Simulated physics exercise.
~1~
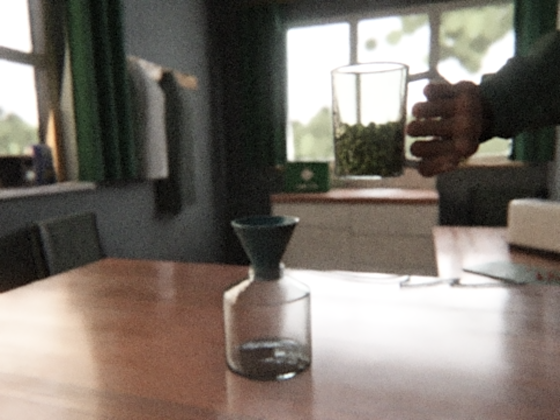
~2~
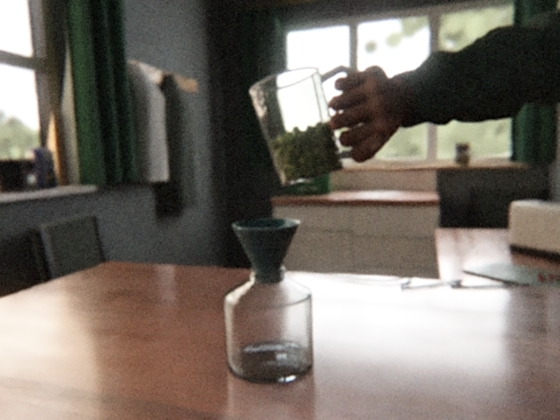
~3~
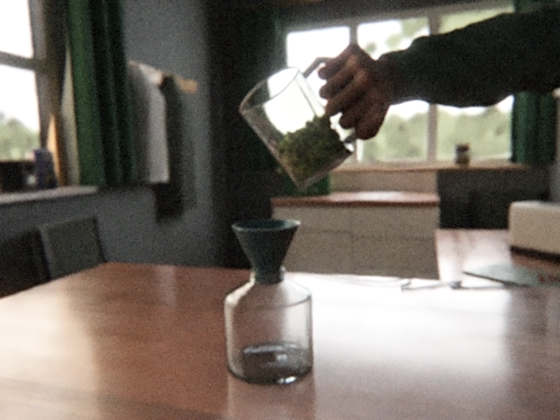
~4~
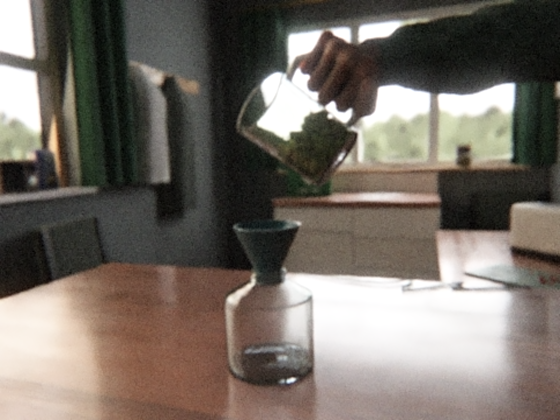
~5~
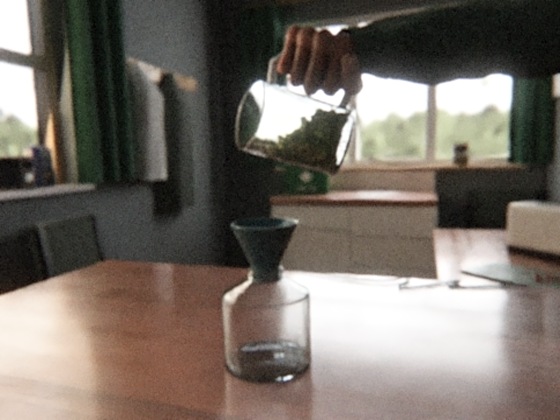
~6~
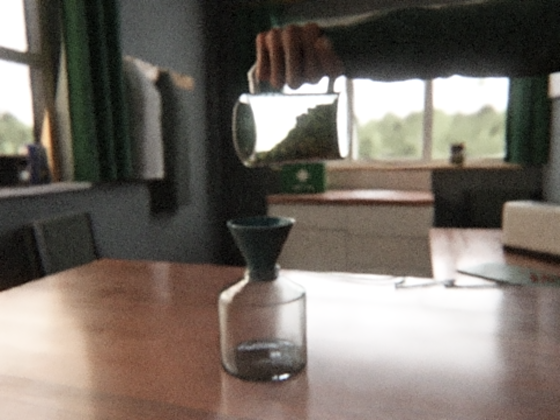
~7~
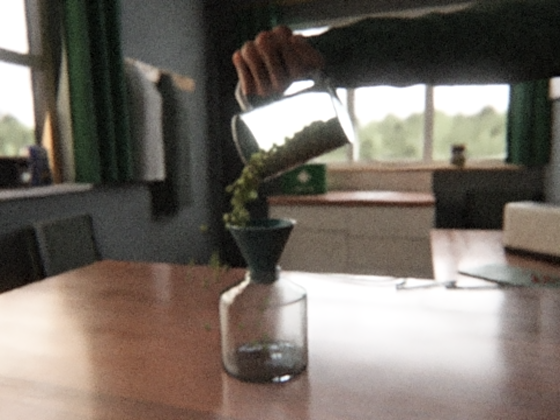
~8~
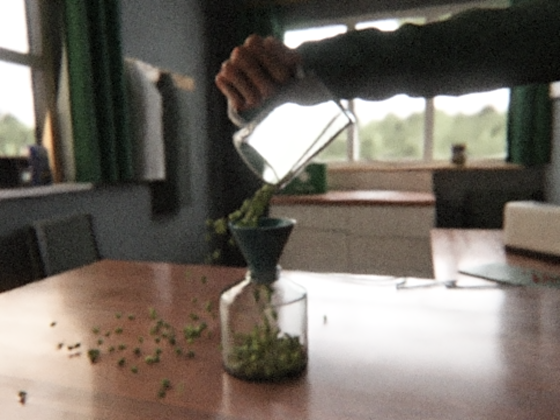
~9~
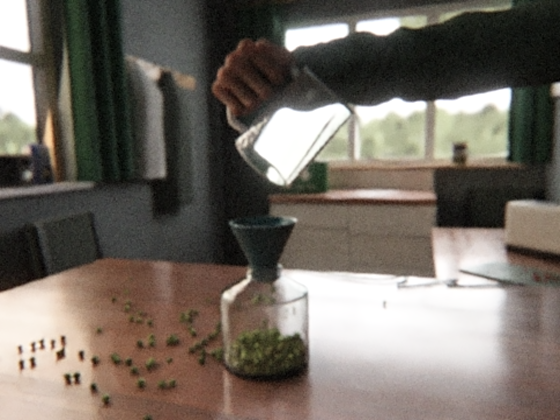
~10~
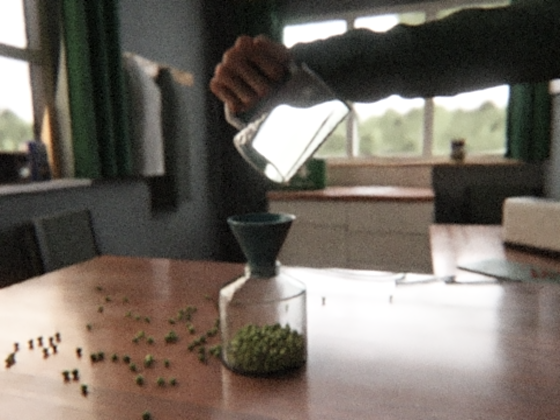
A clear glass measuring cup partly filled with green dried peas is held up by a dark-sleeved arm reaching in from the right, in a dim room with green curtains and bright windows, seen from across a glossy reddish-brown table. Below stands a clear jar with a dark teal funnel in its neck. The hand moves the cup left over the jar and tips it steadily until peas tumble from its lip. Many drop through the funnel, while others miss and scatter across the table to the left. Finally the cup hangs empty, tilted steeply, above a heap of peas in the jar.
